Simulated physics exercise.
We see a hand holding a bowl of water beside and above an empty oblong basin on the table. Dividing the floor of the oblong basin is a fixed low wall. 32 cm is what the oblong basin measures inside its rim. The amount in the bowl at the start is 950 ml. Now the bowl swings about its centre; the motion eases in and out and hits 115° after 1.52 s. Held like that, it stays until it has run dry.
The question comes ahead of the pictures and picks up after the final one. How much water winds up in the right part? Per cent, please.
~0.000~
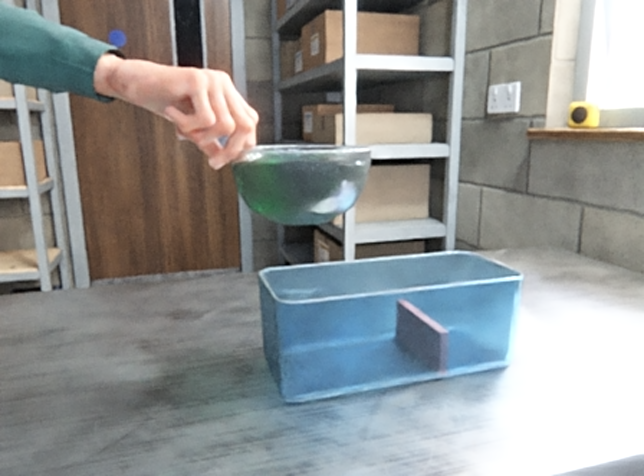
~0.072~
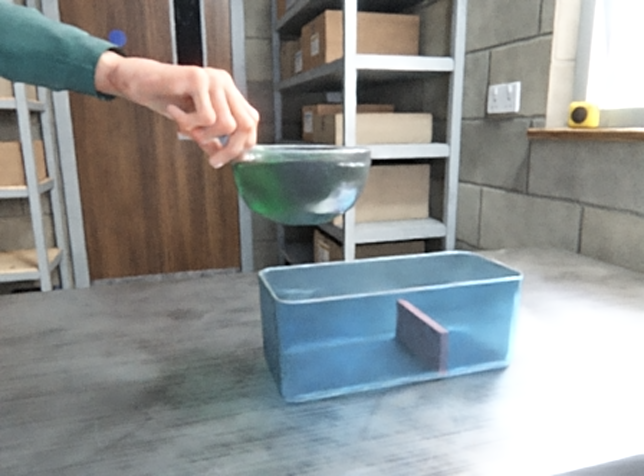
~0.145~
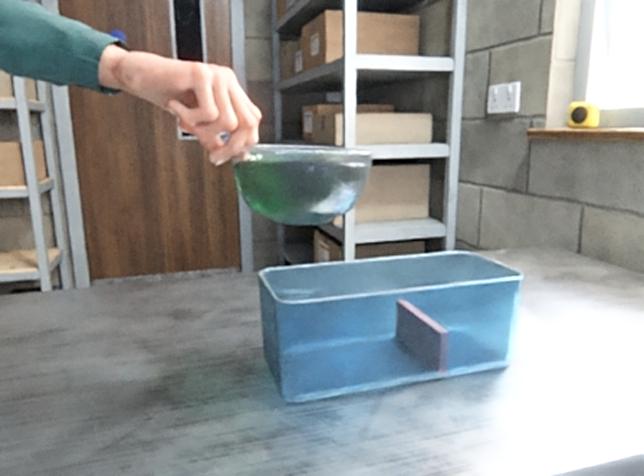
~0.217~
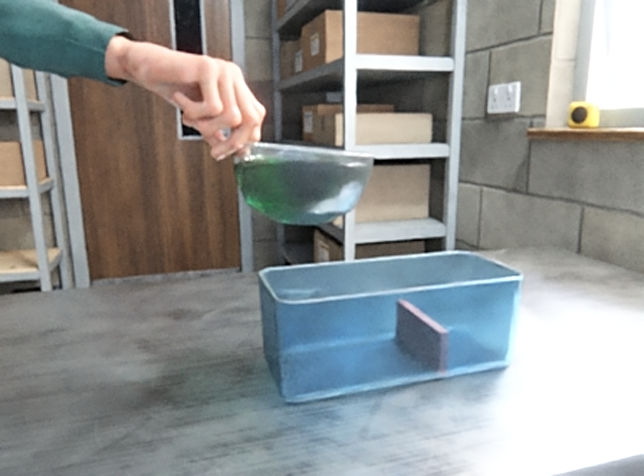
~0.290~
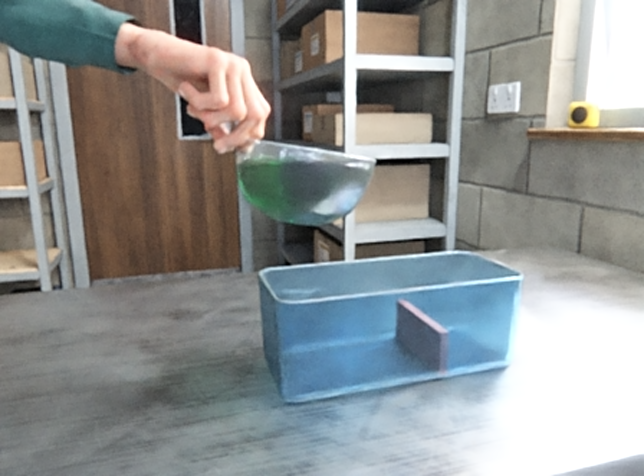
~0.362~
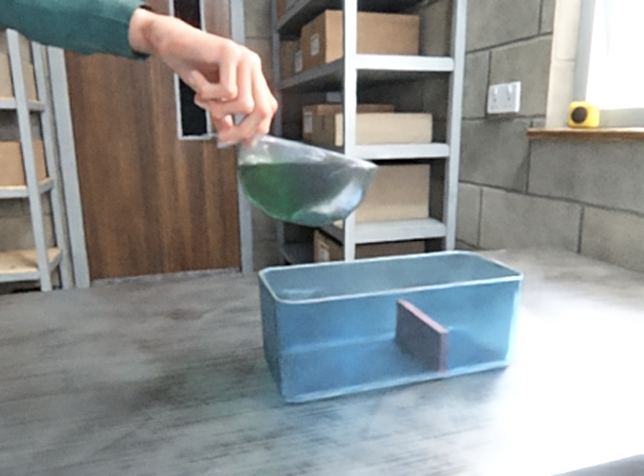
About 36 per cent.
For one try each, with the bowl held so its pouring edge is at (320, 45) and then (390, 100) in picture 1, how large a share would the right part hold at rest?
Try 1: 10 %; try 2: 75 %.
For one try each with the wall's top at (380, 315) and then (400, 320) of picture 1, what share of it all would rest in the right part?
80 % and 65 %.
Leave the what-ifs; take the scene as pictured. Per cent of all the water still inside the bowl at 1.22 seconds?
1 %.
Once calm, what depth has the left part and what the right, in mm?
Left about 24 mm, right about 26 mm.
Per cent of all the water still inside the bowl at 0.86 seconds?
At that time about 36 in a hundred parts are still held.
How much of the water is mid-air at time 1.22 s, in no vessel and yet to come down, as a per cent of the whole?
Roughly 3 per cent.
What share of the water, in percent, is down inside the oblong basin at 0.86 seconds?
About 36%.
After 0.86 s the tilt is 69° and 36 per cent is still to pour, 16 is left of the wall and 20 right of it.
After 1.22 s the tilt is 105° and 1 per cent is still to pour, 61 is left of the wall and 35 right of it.
After 1.61 s the tilt is 115° and 0 per cent is still to pour, 64 is left of the wall and 35 right of it.
After 2.02 s the tilt is 115° and 0 per cent is still to pour, 64 is left of the wall and 35 right of it.
In the end 64 per cent lies left of the wall, 36 right of it and 1 outside.
